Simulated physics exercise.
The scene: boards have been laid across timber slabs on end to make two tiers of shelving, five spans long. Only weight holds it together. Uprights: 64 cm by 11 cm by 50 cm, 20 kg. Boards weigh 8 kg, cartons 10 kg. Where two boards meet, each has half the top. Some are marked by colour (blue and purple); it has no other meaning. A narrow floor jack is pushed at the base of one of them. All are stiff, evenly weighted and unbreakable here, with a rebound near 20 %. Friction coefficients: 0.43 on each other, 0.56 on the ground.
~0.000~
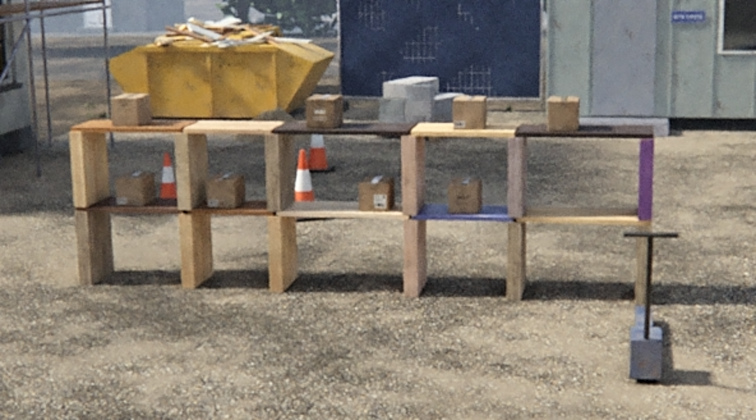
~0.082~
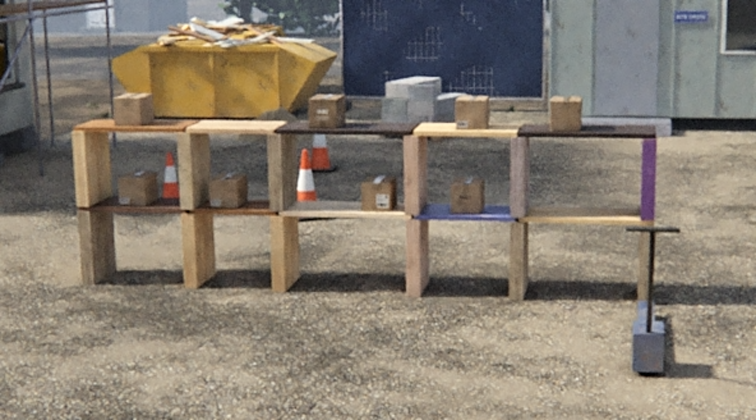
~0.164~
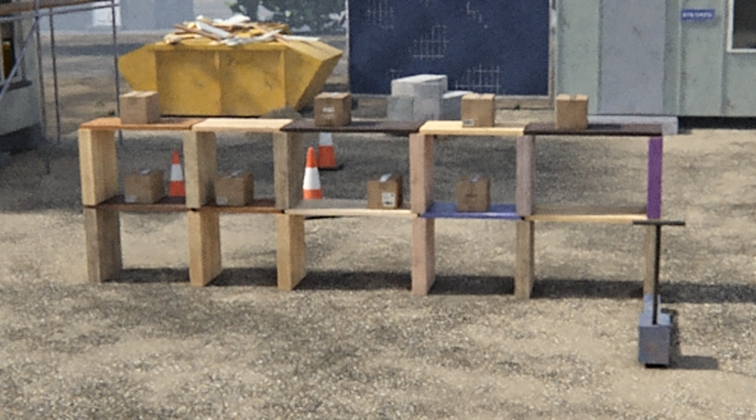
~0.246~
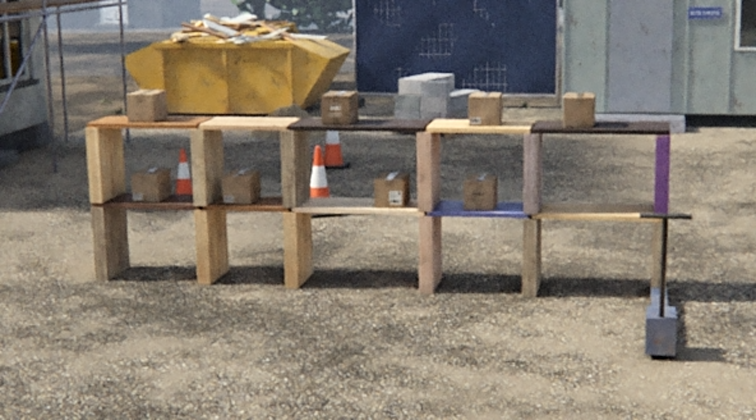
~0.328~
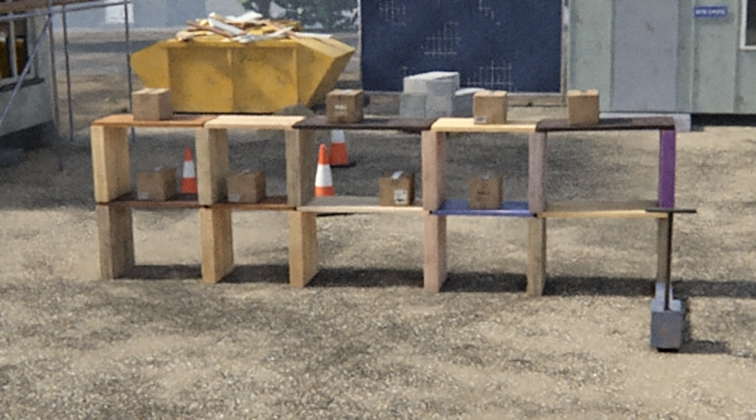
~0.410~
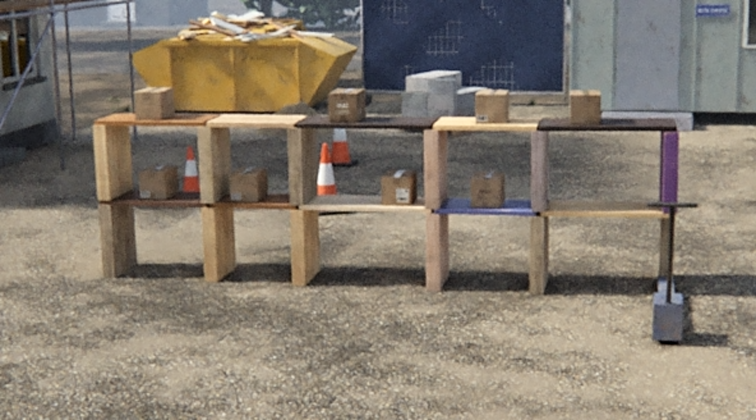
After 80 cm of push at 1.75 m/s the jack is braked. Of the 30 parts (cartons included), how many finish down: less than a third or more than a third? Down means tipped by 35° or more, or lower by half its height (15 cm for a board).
Under a third of them.
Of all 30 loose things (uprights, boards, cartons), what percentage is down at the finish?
Near 0 per cent.
Around 0.48 s, none of the 30 pieces down, 5 disturbed; purple upright displaced 11 cm.
Around 0.60 s, none of the 30 pieces down, 5 disturbed; purple upright displaced 22 cm.
Around 0.78 s, none of the 30 pieces down, 5 disturbed; purple upright displaced 39 cm.
Finally (1.7 s), none of the 30 pieces down, 6 disturbed; purple upright displaced 46 cm; blue board unmoved. That is 0 per cent. Seen by the last camera, middles, purple upright near (667, 160), blue board near (488, 207).
